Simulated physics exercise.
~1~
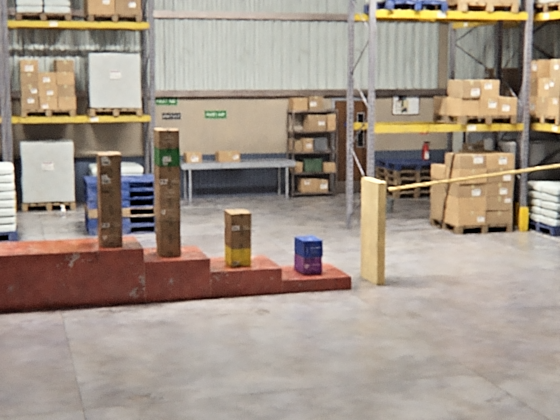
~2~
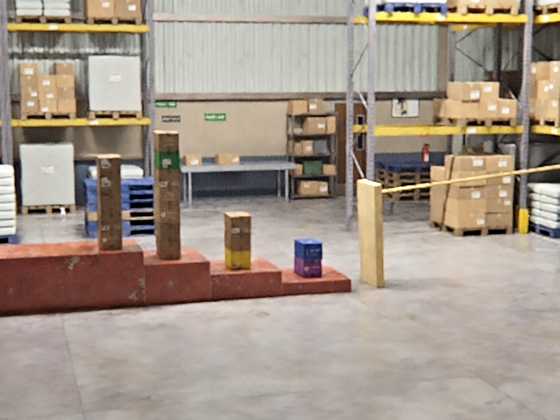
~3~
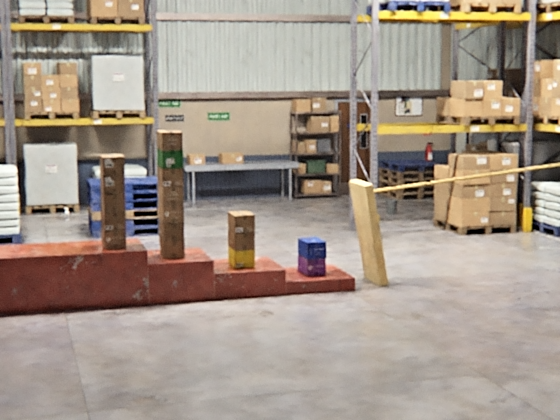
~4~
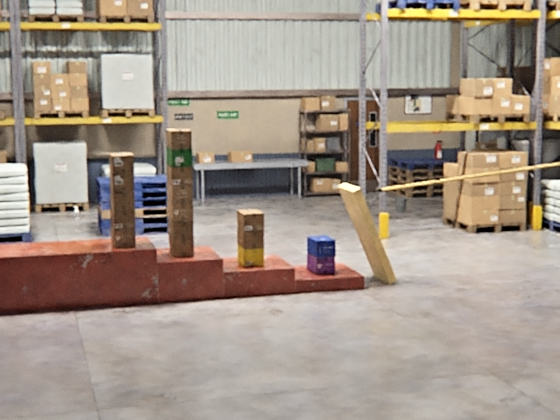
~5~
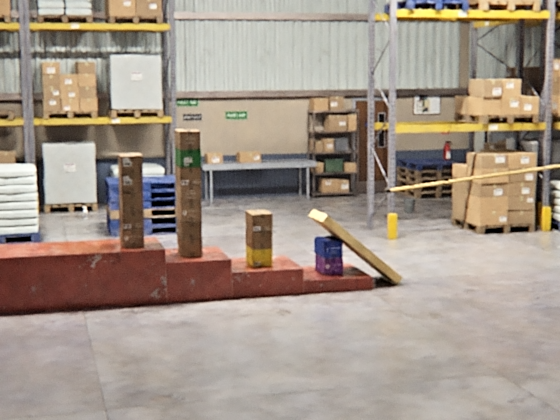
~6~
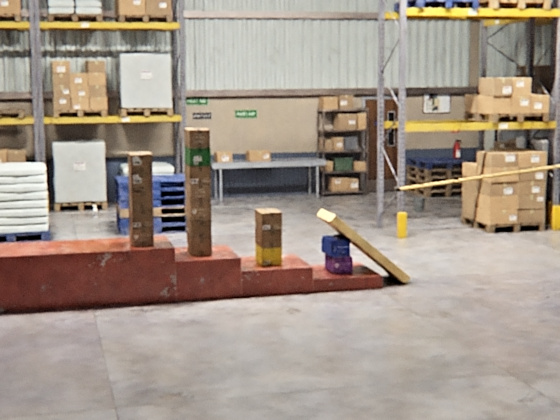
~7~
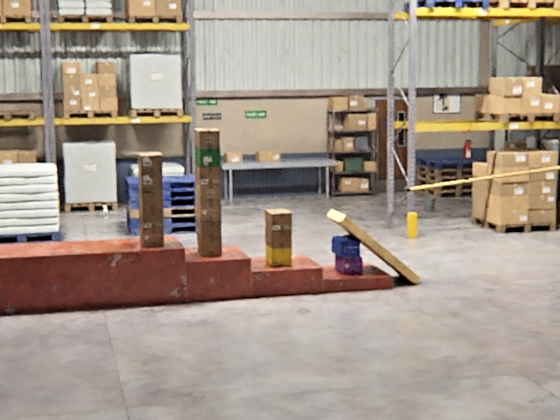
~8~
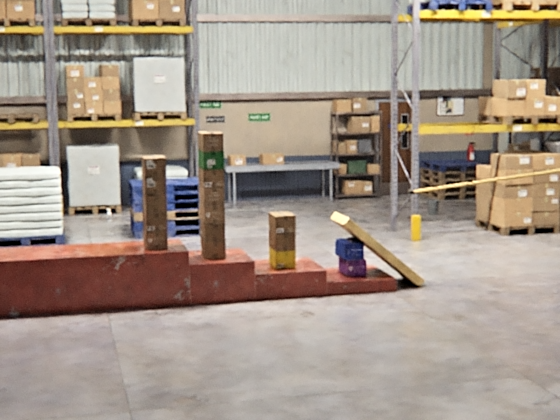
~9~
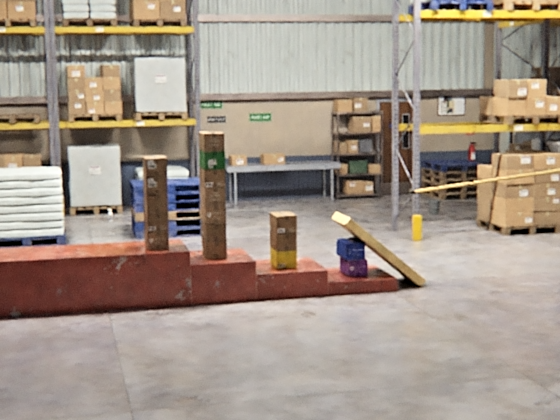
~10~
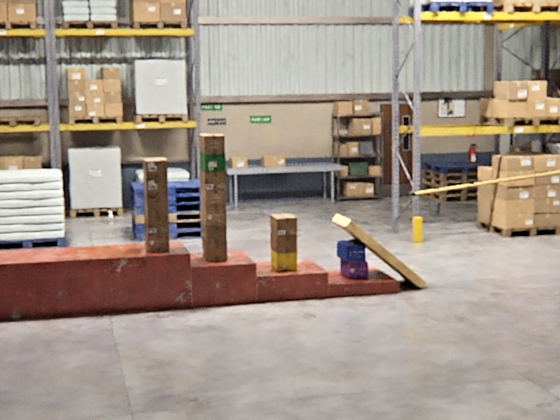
In a warehouse, a pole pushed an upright board beside stacks of cartons on rising red steps, and it tipped left onto the short blue and purple stack, nudging the blue carton slightly before resting there at a slant, with every stack still standing.
